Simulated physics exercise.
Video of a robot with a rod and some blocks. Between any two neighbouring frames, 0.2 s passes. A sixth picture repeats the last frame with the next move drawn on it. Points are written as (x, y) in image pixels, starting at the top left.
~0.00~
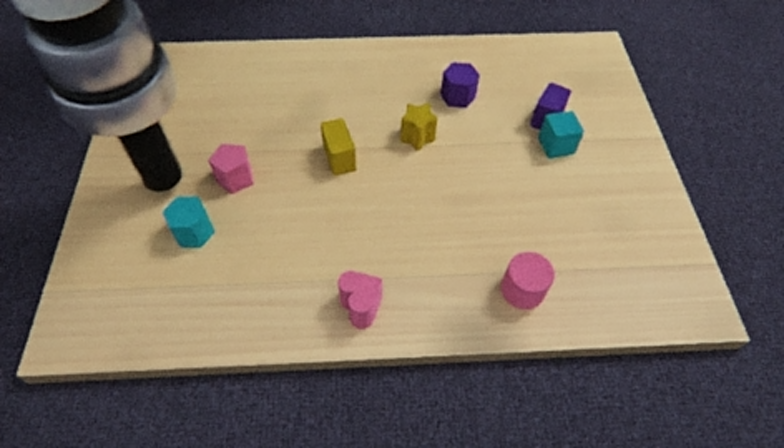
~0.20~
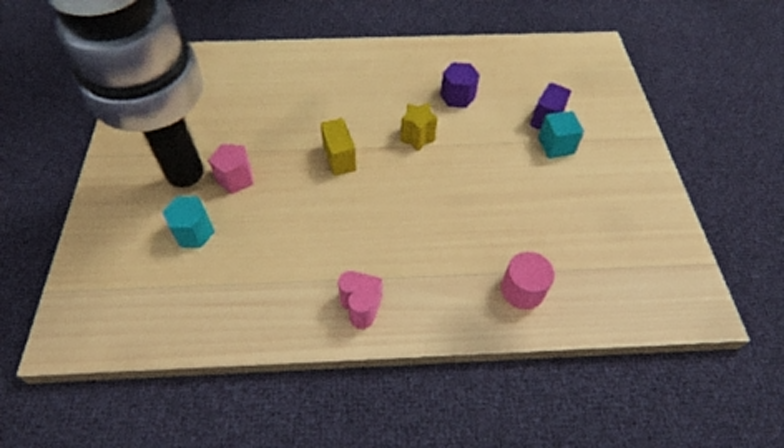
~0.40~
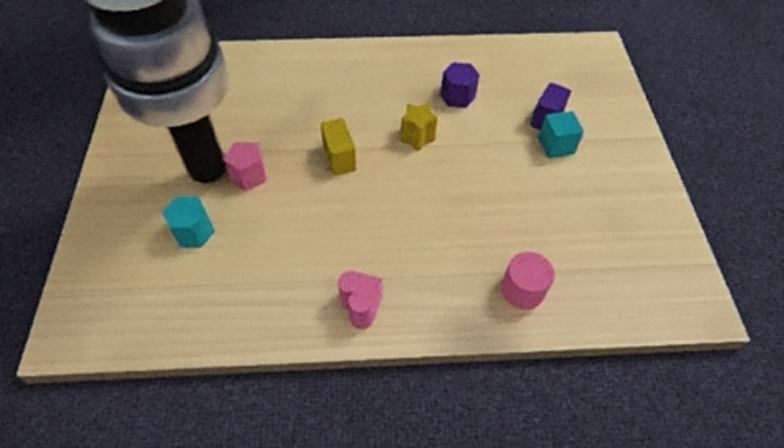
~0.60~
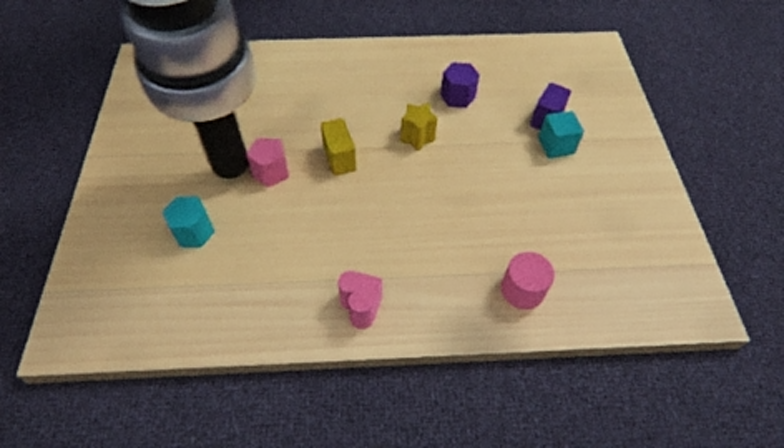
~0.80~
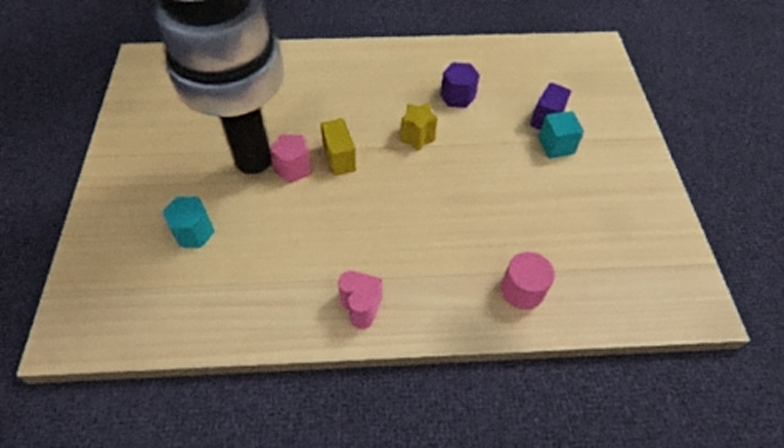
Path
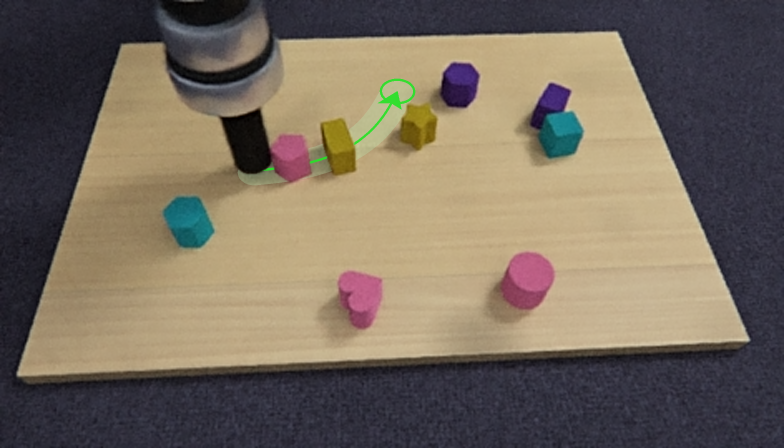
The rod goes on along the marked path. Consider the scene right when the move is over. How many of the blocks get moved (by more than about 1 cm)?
The number of blocks that move over 1 cm is three or more.
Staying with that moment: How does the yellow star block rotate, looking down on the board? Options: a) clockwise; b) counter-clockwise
The answer is b.
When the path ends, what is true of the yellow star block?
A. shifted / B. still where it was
I'll go with A - shifted.
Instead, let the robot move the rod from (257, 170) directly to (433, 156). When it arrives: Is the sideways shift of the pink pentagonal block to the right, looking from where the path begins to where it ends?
It seems not.
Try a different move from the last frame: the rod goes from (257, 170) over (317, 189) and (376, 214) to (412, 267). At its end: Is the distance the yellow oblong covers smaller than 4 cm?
Answer: Yes.
Drawn move, from (257, 170) over (321, 159) and (371, 130) to (398, 91).
On the path given first. One third of the way, rod at (321, 149); pink pentagonal block at (355, 138), turned 20° anticlockwise; yellow oblong at (378, 125), turned 15° anticlockwise.
Two thirds of the way, rod at (371, 120); pink pentagonal block at (396, 126); yellow oblong at (424, 121); yellow star block at (448, 109), turned 30° anticlockwise.
At the end, rod at (398, 81); pink pentagonal block at (396, 126); yellow oblong at (425, 121); yellow star block at (448, 109), turned 30° anticlockwise; purple hexagon still.
